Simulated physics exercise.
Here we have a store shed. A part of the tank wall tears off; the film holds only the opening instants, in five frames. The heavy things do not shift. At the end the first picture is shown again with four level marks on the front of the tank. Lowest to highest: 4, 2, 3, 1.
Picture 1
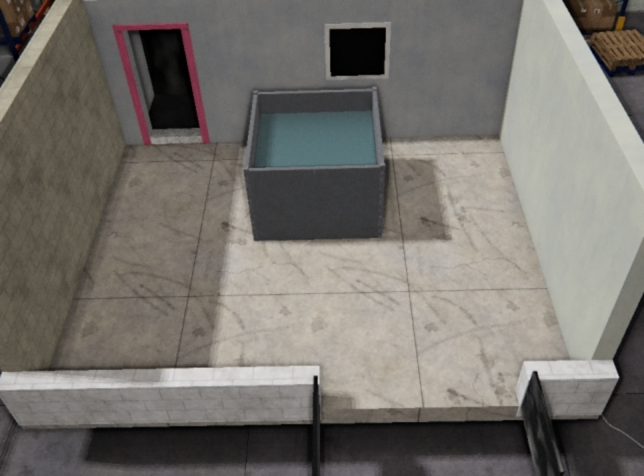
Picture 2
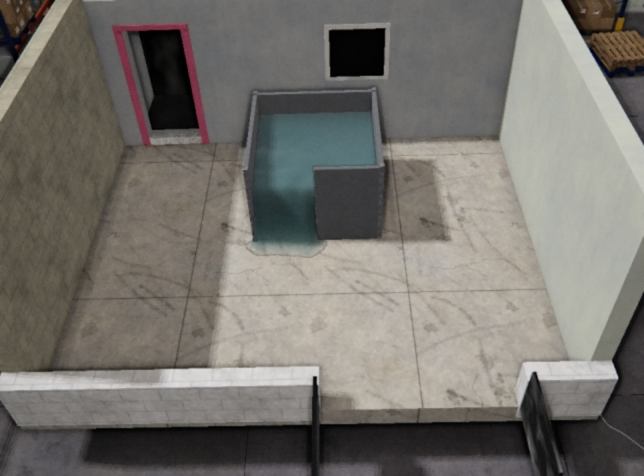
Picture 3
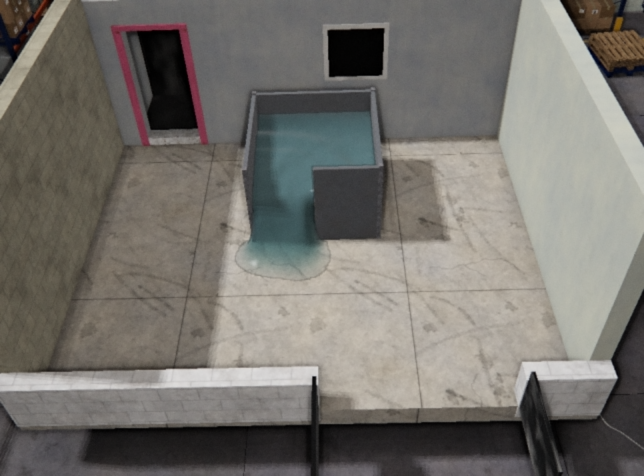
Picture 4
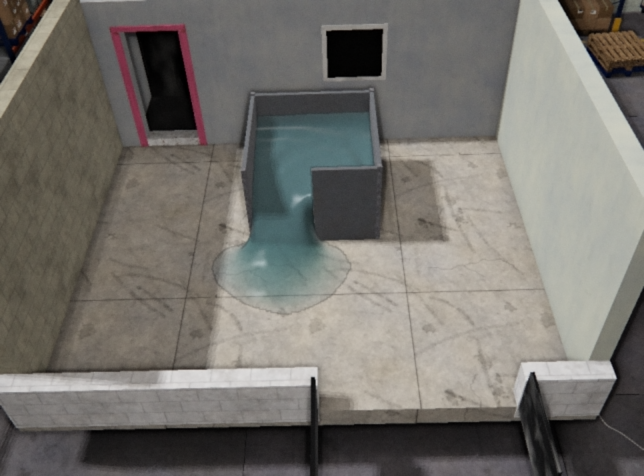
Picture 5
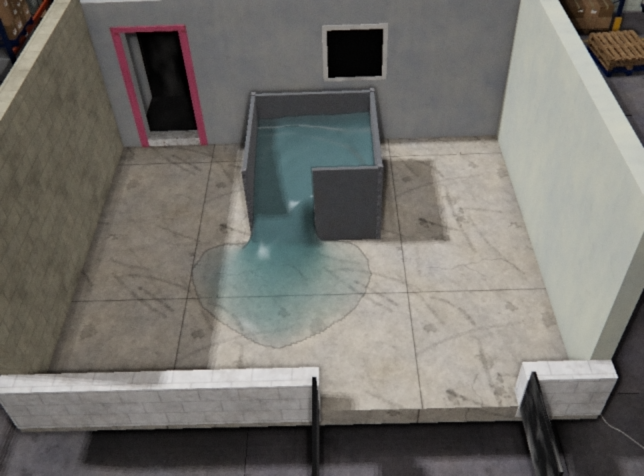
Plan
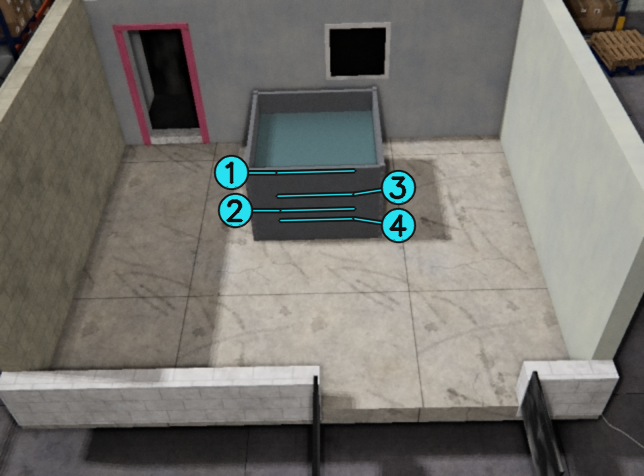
Water poured out of a grey tank through an opening at the left of its front side, then spread across the pale floor of the walled shed in a steadily widening, rounded puddle.
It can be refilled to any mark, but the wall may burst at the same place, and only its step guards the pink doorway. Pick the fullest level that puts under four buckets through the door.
It is 3.
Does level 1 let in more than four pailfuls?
Yes, that goes wrong.
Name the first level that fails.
1.
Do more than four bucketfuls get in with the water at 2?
No, that is safe.
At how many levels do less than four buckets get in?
Three of them.
In cyan, 1 at (314, 171); 2 at (316, 209); 3 at (315, 195); 4 at (317, 219); from the bottom up 4, 2, 3, 1.
Choosing 1, about 11 bucketfuls get in.
Choosing 2, nothing gets over.
Choosing 3, a splash gets over, under a bucket.
Choosing 4, nothing gets over.
